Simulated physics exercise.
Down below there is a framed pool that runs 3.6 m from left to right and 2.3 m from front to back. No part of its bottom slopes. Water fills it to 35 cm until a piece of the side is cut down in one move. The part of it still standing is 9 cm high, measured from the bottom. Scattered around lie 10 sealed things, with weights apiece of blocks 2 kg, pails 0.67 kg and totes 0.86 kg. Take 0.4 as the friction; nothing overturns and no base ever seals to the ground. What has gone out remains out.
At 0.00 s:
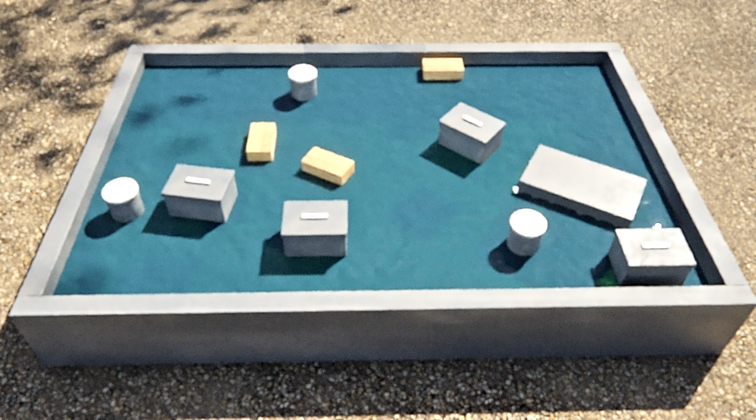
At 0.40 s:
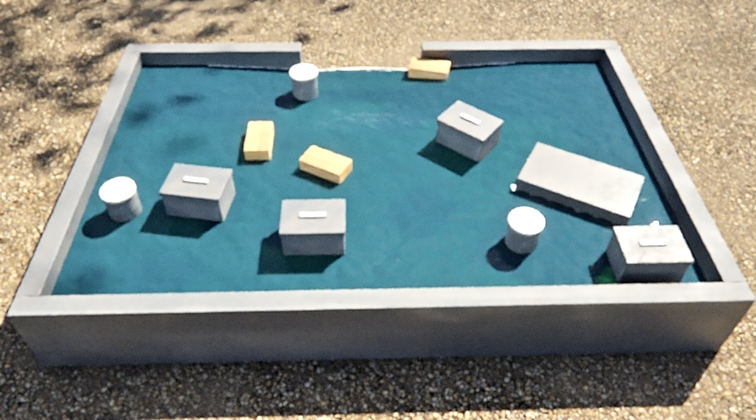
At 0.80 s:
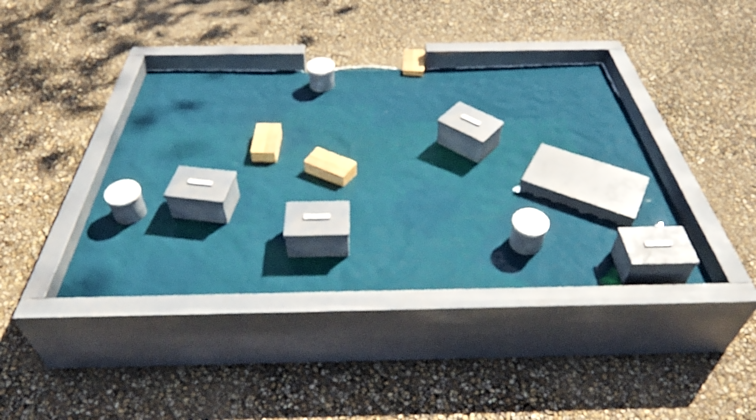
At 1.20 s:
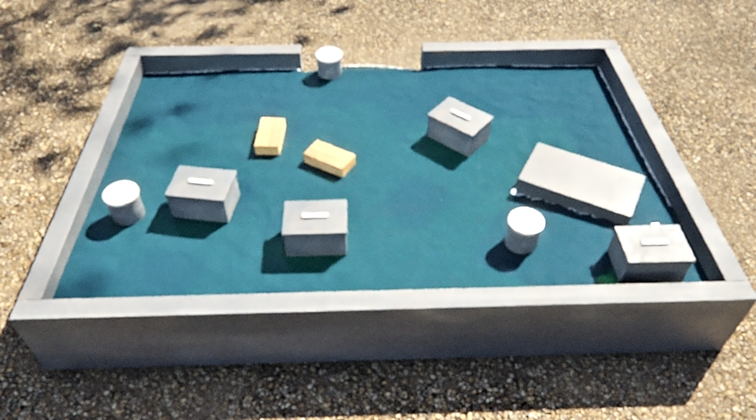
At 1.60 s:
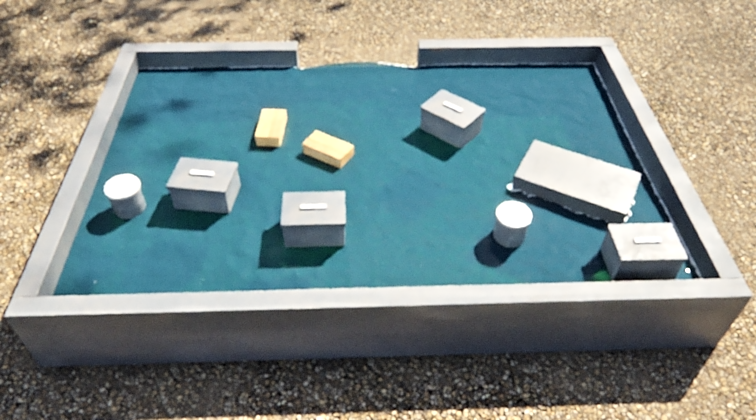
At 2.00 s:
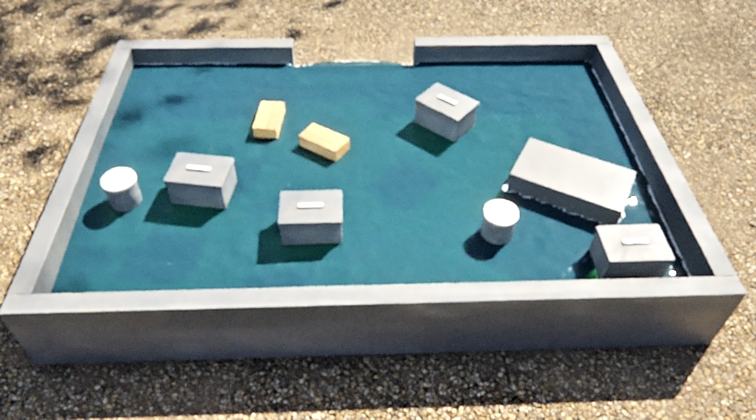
A yellow block, then a white pail, leave through the pool's rear gap; others drift backward.
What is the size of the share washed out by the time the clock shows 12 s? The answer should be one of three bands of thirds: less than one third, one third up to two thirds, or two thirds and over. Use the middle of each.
It falls in the band one third up to two thirds.
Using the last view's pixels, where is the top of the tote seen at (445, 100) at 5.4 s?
Its top ends up at around (408, 71).
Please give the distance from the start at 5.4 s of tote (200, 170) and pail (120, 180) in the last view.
30 cm; 20 cm.
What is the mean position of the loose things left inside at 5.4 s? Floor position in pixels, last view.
That lands at roughly (349, 191).
After 2.8 s 2 of 10 are out; 8 afloat.
After 5.4 s 2 of 10 are out; 8 afloat.
After 8.0 s 5 of 10 are out; 5 afloat.
After 12.0 s 5 of 10 are out; 5 afloat.
